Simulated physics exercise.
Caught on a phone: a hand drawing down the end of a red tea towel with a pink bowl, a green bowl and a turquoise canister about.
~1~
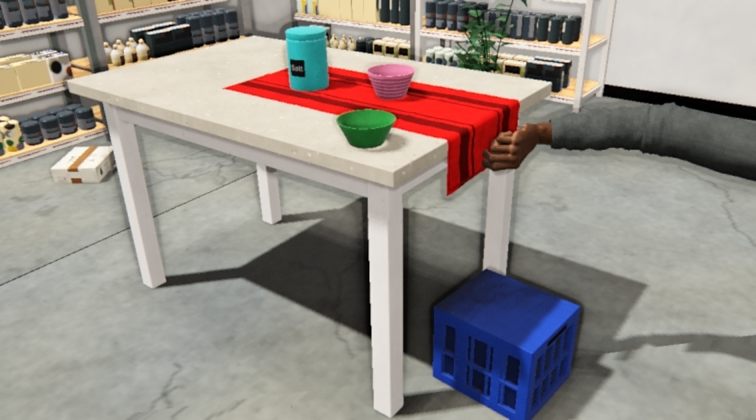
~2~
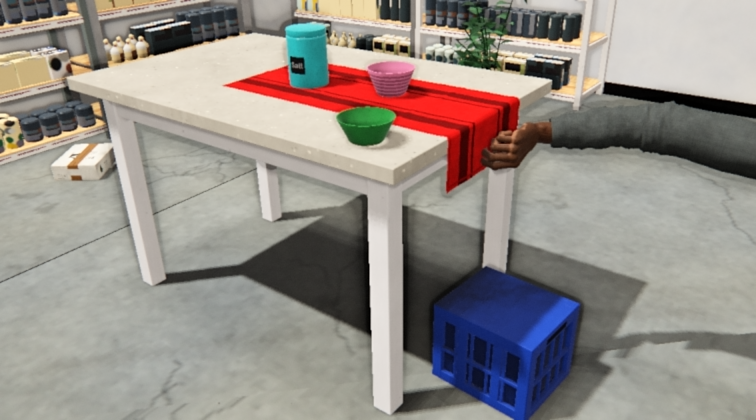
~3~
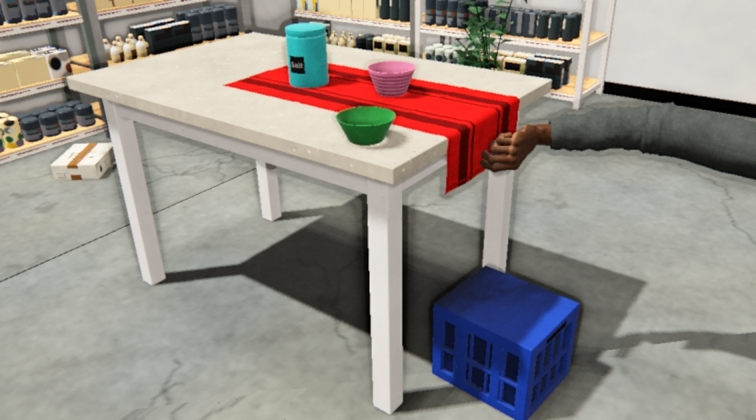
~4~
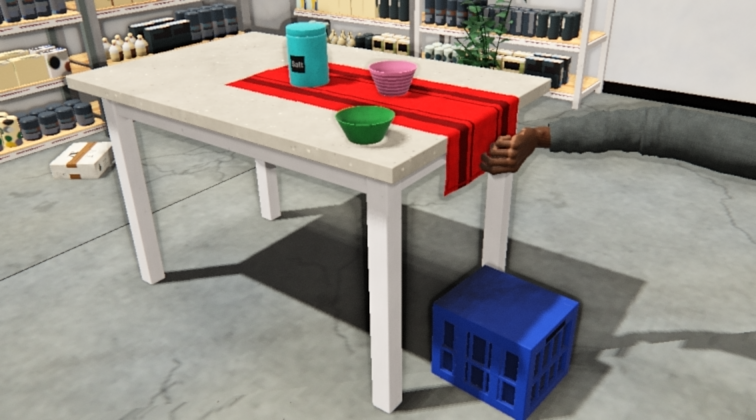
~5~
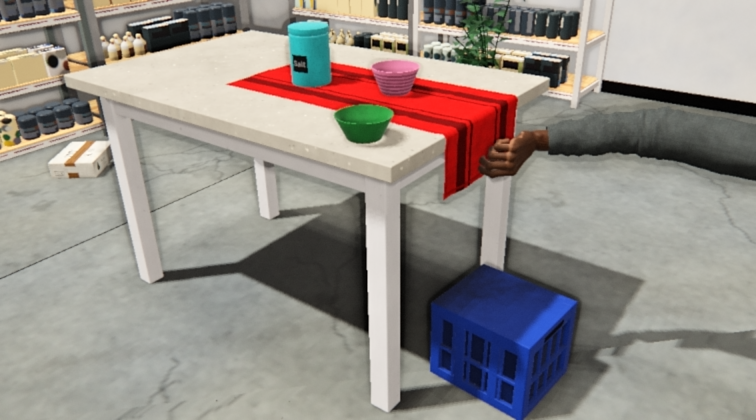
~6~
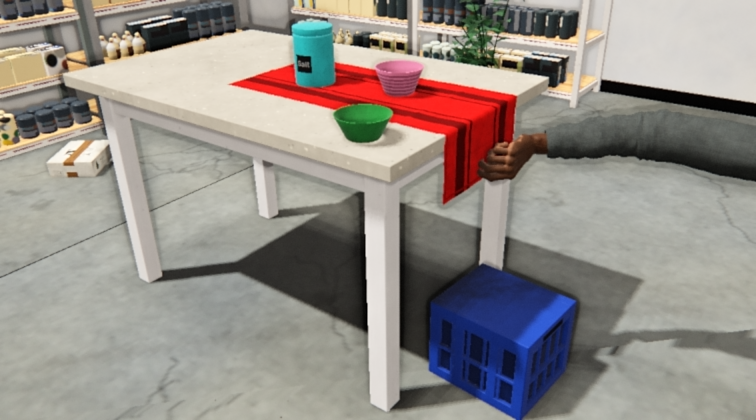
A hand tugged the hanging end of a red tea towel slightly downward on a table, and the pink bowl and turquoise canister shifted a little to the right while the green bowl barely moved.
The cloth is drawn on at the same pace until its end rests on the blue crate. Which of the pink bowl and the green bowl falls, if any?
The pink bowl is carried off the end and the green bowl stays on the table.
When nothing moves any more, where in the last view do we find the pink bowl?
At about (517, 268).
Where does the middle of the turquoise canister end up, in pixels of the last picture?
It ends at (416, 72).
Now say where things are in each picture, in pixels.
Tea towel end (446, 196); pink bowl (391, 70); green bowl (366, 119); turquoise canister (306, 30); top of the crate (514, 325), in the first picture.
Tea towel end (447, 194), far hem (222, 86); green bowl (366, 116); green bowl stands beside the cloth, in the second picture.
Tea towel end (445, 194); pink bowl (391, 67), in the third picture.
Tea towel end (444, 196), far hem (224, 85); green bowl (365, 115), in the fourth picture.
Tea towel end (443, 200); pink bowl (395, 66), in the fifth picture.
Tea towel end (443, 205), far hem (228, 85); pink bowl (399, 66); green bowl (363, 113); top of the crate (510, 320), in the sixth picture.
Then, 0.96 s later than the last view, hem going down; pink bowl carried along near (455, 90); green bowl as before.
Then, 1.74 s later than the last view, hem on the crate; pink bowl down below near (515, 222); green bowl as before.
Finally, hem on the crate; pink bowl down below near (517, 268); green bowl as before. The pink bowl falls off and the green bowl remains up there.
